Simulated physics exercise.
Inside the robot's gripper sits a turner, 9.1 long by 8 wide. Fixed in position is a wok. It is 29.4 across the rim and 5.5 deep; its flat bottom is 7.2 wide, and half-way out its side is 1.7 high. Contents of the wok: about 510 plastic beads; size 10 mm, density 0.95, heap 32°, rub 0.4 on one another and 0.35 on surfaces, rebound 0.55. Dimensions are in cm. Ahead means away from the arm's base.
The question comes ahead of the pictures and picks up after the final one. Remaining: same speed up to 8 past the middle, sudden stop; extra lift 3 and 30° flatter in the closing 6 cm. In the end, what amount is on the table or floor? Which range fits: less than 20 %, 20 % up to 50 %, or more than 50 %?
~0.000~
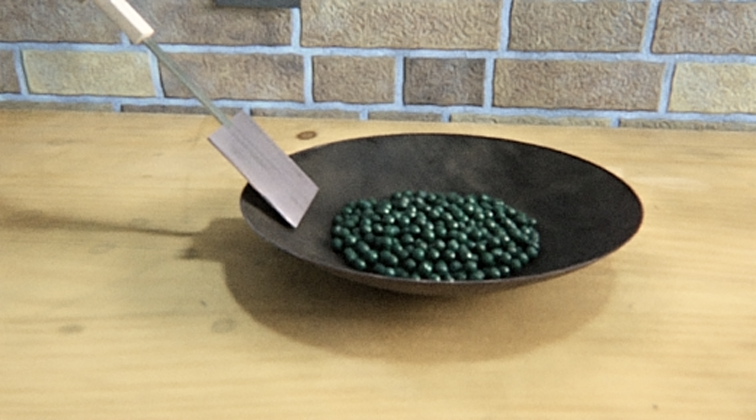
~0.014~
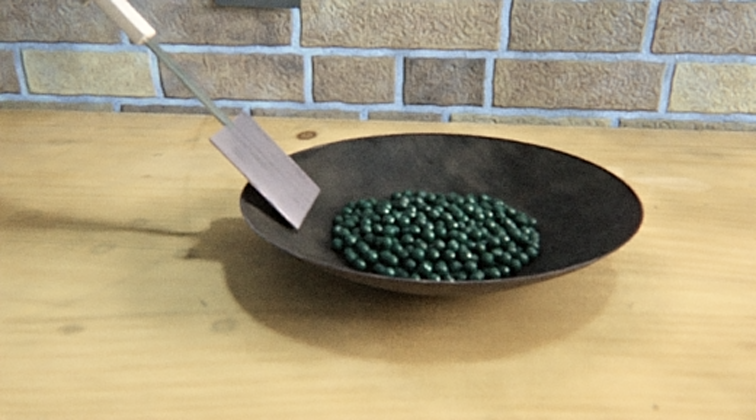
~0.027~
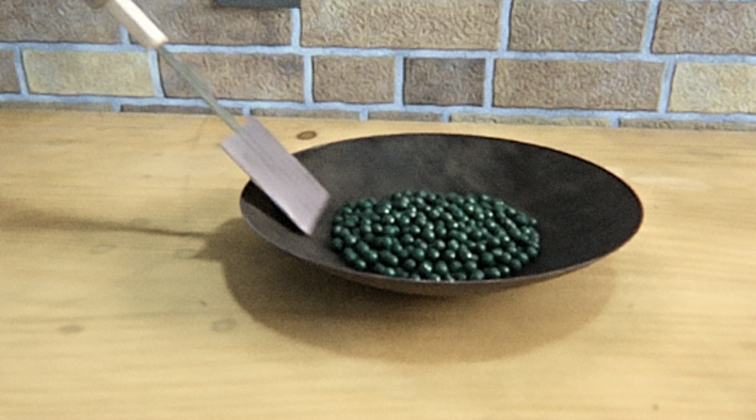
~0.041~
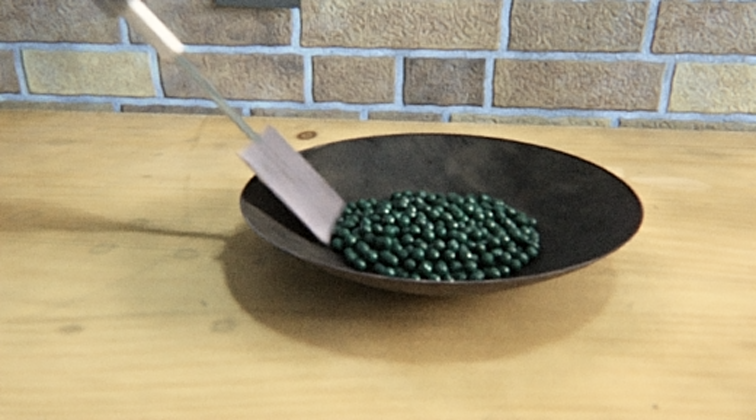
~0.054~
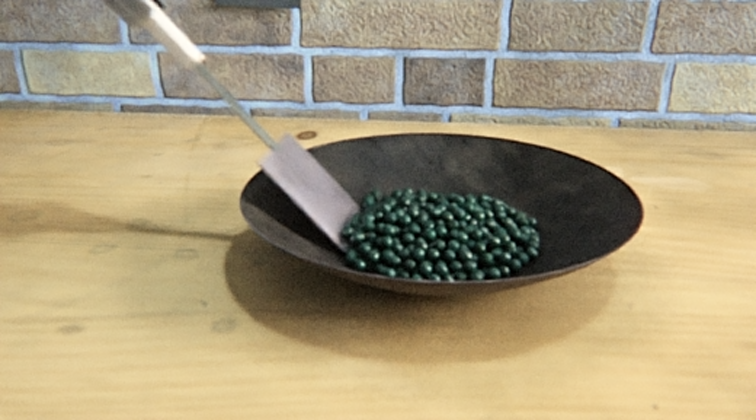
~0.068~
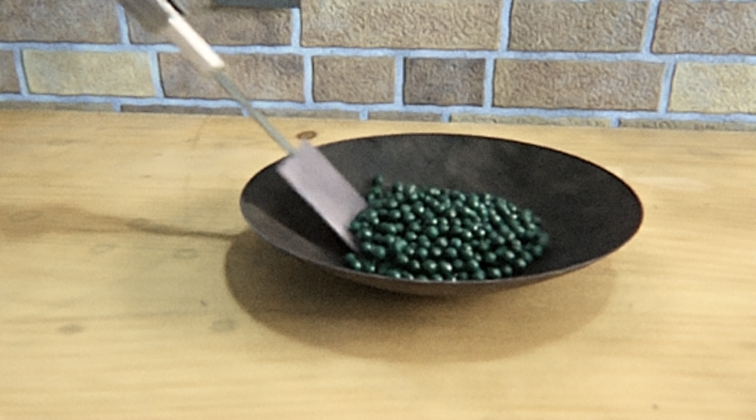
The range that fits is 20 % up to 50 %.
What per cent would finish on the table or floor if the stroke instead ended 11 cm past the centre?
Then around 40 per cent.
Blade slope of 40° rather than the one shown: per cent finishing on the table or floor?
Some 20 in a hundred.
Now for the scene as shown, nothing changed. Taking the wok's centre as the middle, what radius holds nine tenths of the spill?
Seen from above, roughly 60 cm.
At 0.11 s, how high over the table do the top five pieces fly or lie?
Height: Approx. 5 cm.
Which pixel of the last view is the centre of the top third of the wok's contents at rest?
You'll find it at about (544, 225).
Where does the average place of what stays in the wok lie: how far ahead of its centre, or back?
What stays is shifted forward by around 4.0 cm.
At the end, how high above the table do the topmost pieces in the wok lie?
About 5.0 cm above the table.
By 0.11 s, sloping 48°, highest piece 6 above the table; 508 in the wok.
By 0.15 s, sloping 40°, highest piece 7 above the table; 507 in the wok, 1 on the blade or in flight.
By 0.37 s, sloping 18°, highest piece 7 above the table; 351 in the wok, 117 on the table or floor, 40 on the blade or in flight.
By 1.42 s, sloping 18°, highest piece 5 above the table; 350 in the wok, 158 on the table or floor.
Final count, 350 in the wok, 158 on the table or floor. That is 31 % on the table or floor.
